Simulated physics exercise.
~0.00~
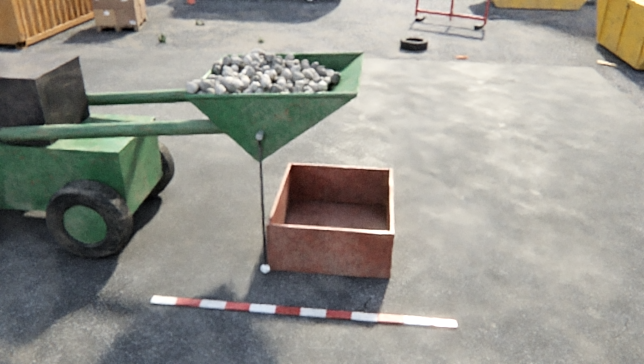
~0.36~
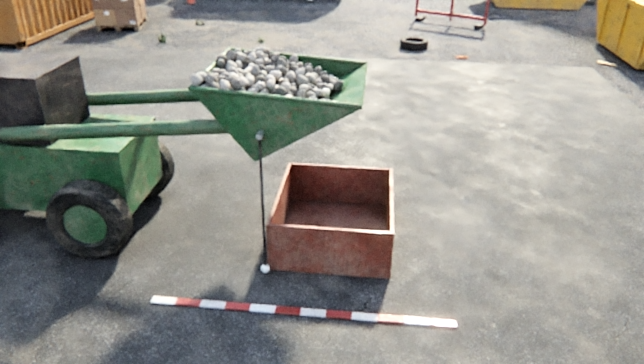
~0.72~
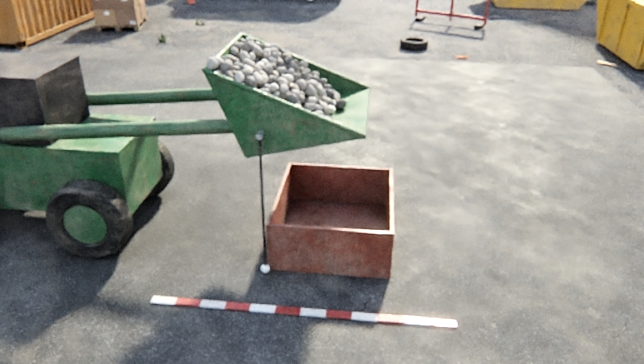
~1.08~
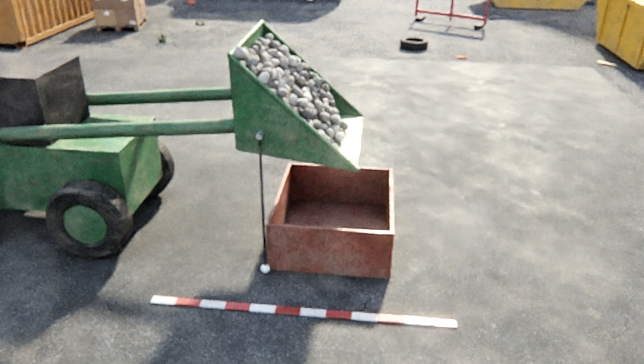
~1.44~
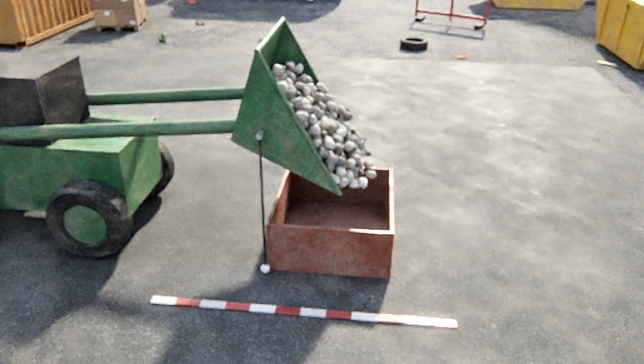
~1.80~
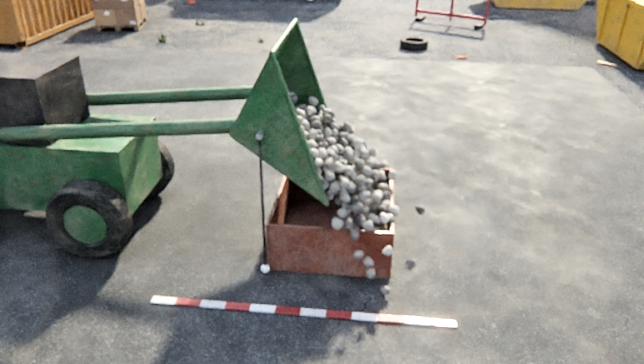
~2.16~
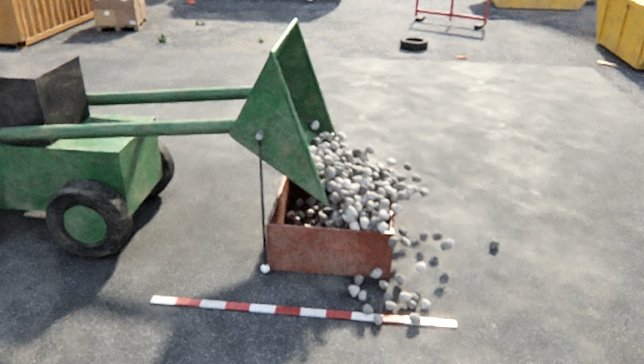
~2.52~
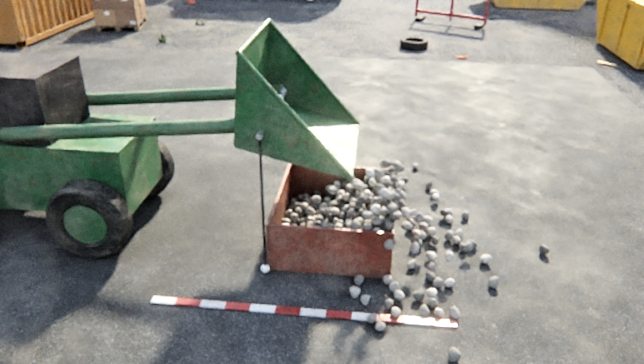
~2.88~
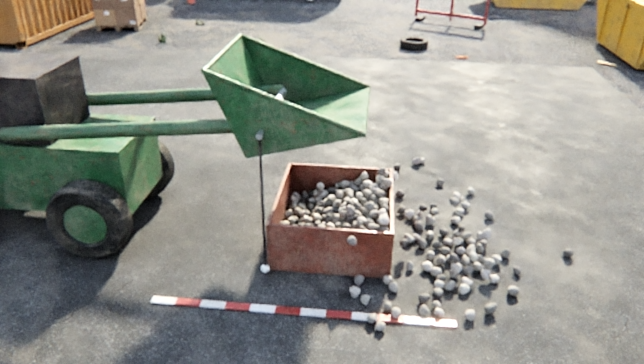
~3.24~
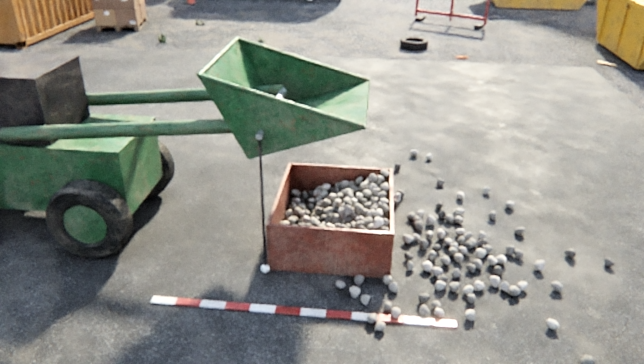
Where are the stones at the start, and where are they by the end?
At the start the stones are heaped in the raised green bucket. By the end they are lower and farther right, most of them in the reddish bin and the rest scattered on the ground around it, mainly to its right.
